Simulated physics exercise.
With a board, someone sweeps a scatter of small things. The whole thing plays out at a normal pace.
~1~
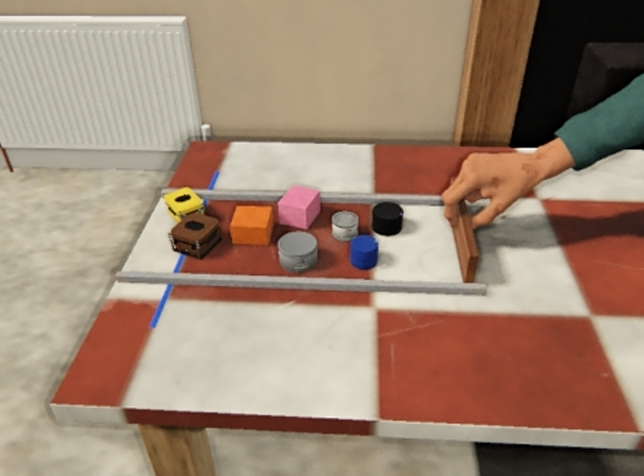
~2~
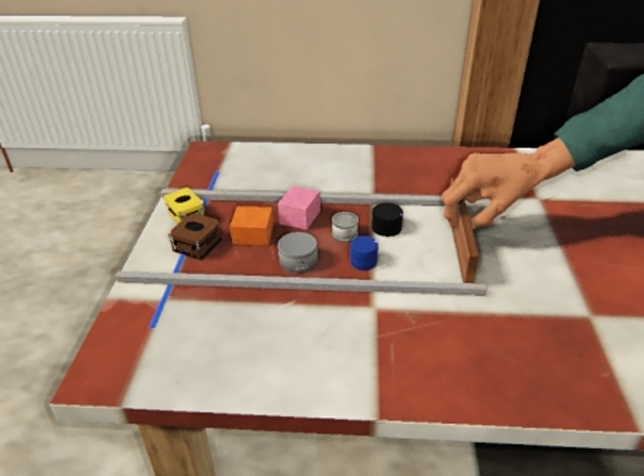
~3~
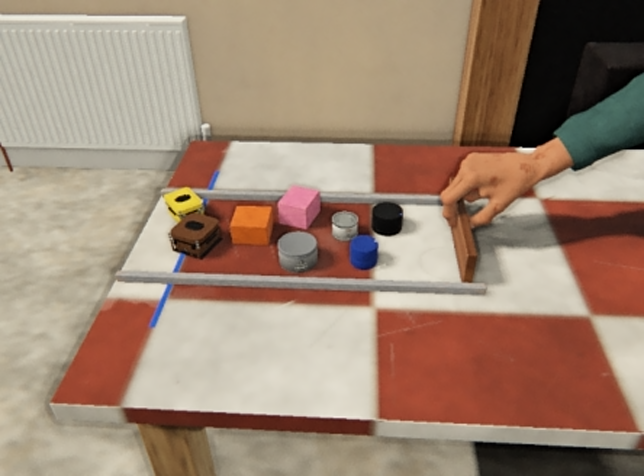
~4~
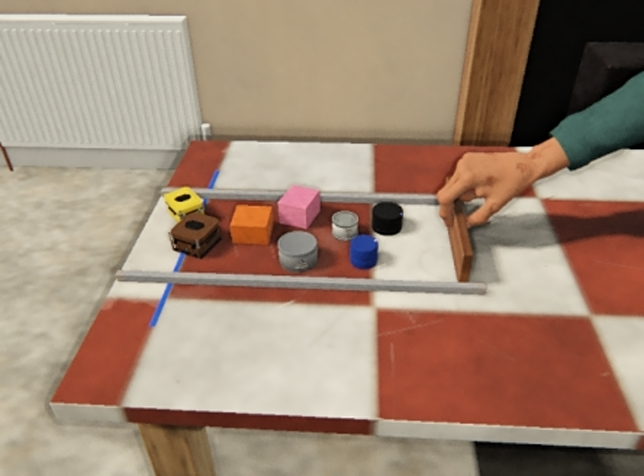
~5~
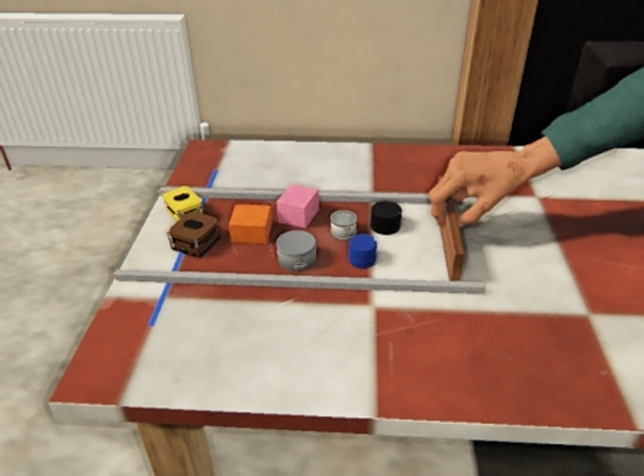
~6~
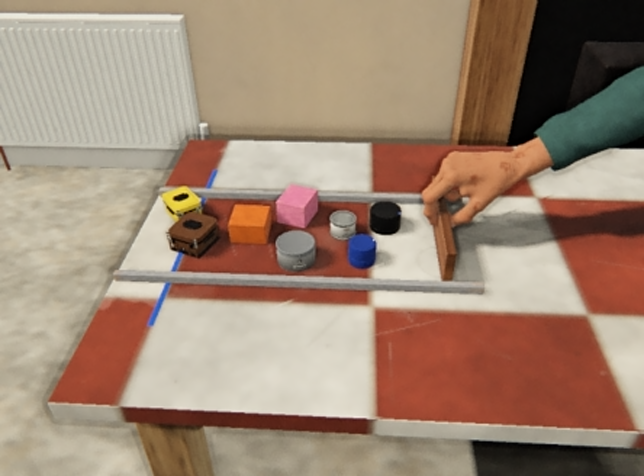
A hand held a wooden board upright at the right of a scatter of small blocks, pots and cases on a checkered table, then slid it slightly left between two rails.
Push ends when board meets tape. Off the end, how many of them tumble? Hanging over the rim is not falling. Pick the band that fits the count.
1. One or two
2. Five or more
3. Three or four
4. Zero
(1) One or two.
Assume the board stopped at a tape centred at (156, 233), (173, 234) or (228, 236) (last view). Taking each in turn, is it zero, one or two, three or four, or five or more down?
Taking the tapes one at a time, the count is three or four, then three to four, then zero.
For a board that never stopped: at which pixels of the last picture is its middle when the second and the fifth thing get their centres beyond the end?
Its middle is around (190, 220) and later (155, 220).
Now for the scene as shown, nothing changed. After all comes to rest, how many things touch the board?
The number is 4.
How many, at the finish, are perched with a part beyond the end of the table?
I get 3.
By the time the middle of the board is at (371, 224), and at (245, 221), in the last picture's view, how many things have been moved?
I make it 3 at the first spot and 7 at the other.
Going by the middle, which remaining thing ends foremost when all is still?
The yellow case.
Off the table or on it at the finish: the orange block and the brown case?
First, the orange block keeps its place; then the brown case does not stay.
A little later, none off yet; yellow case at rest near (183, 207); brown case at rest near (194, 234); orange block at rest near (251, 224).
Next, none off yet; yellow case at rest near (183, 207); brown case shifted a little near (173, 238); orange block shifted about its own width near (217, 230).
When it is over, the number that fall off is one or two; down, brown case.
